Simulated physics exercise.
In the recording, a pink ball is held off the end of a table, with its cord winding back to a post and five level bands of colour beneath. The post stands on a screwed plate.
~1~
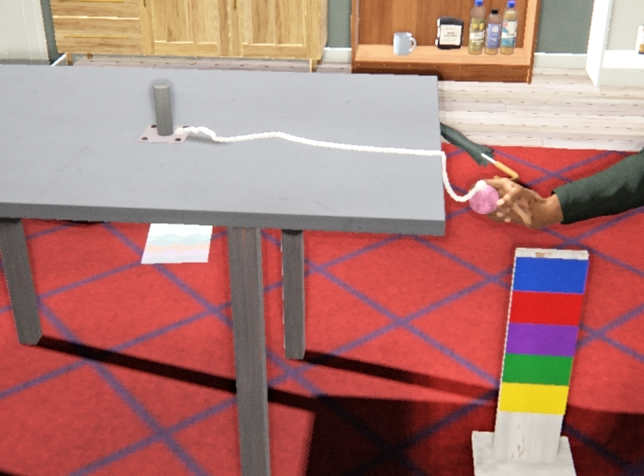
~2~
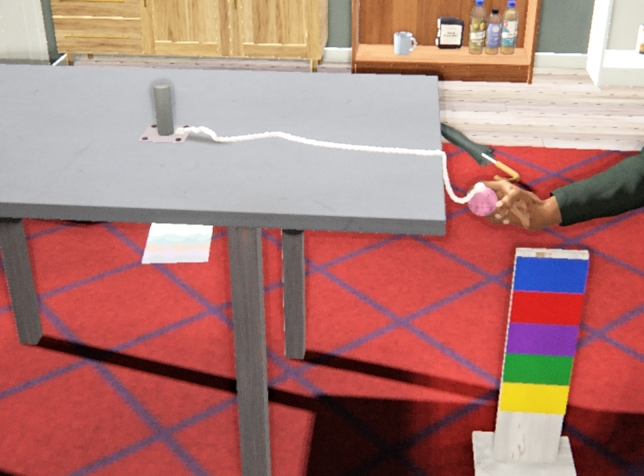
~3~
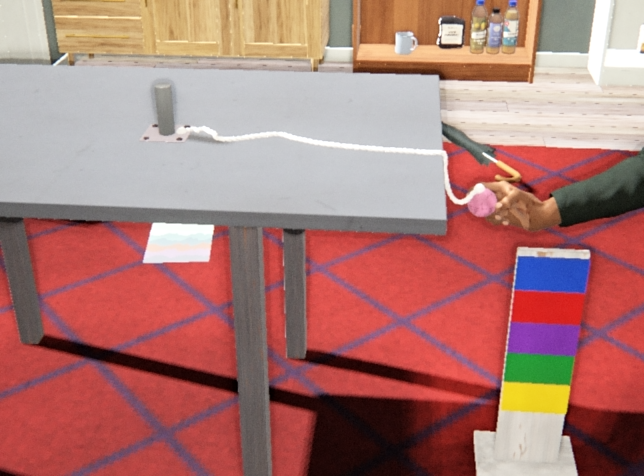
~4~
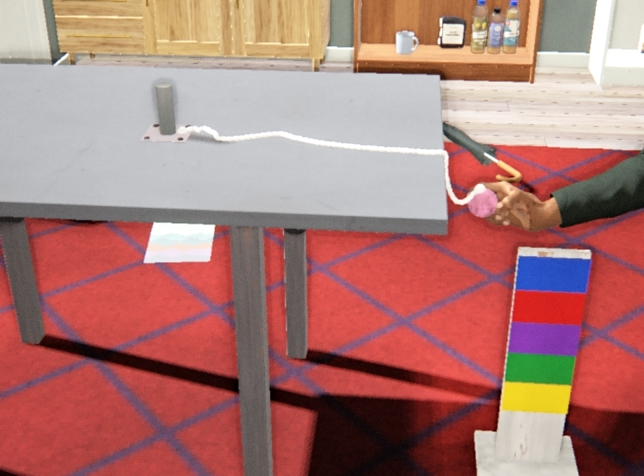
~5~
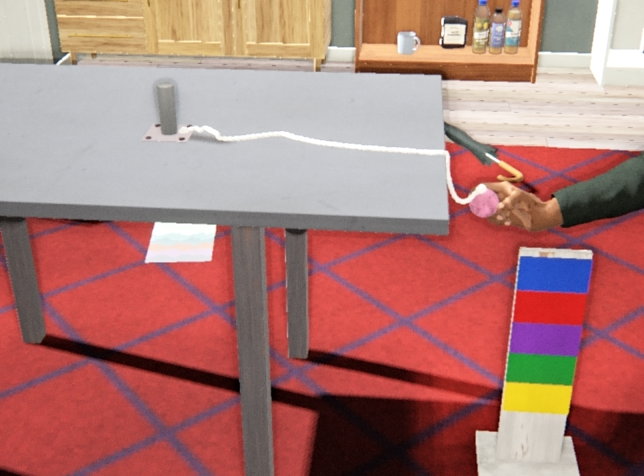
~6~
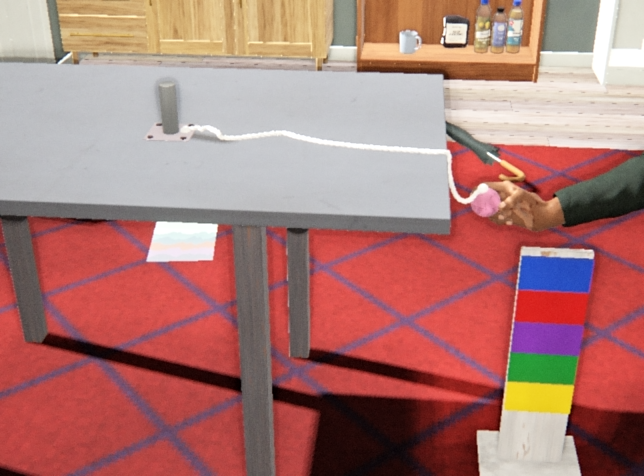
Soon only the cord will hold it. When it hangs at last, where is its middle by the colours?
By the colours, at blue.
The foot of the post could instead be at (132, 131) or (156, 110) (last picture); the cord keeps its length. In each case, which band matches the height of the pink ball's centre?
Higher than all five; above them all.
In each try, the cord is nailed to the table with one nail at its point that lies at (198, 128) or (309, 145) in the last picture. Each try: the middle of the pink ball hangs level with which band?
Blue, then no band.
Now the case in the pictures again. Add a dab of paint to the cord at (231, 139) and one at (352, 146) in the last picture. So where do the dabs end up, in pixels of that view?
They end up at (257, 135) and (386, 141).
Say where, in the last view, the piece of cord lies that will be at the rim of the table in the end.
Near pixel (411, 151).
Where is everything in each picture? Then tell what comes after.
In the first frame, pink ball (484, 199); blue (550, 277); red (546, 309); purple (542, 341); green (537, 371); yellow (533, 400).
In the second frame, pink ball (482, 201); cord through (205, 130) (252, 137) (315, 143) (380, 150) (444, 168).
In the third frame, pink ball (482, 202).
In the fourth frame, pink ball (483, 203); cord through (207, 130) (254, 137) (317, 143) (382, 150) (445, 168).
In the fifth frame, pink ball (484, 203).
In the sixth frame, pink ball (486, 202); cord through (210, 129) (257, 136) (320, 142) (385, 149) (449, 167).
Soon after, ball near (451, 251); above the bands.
Then, ball near (423, 254); level with blue.
Further on, ball near (422, 261); level with blue.
At rest, ball near (432, 263); level with blue. The cord holds its middle at blue.
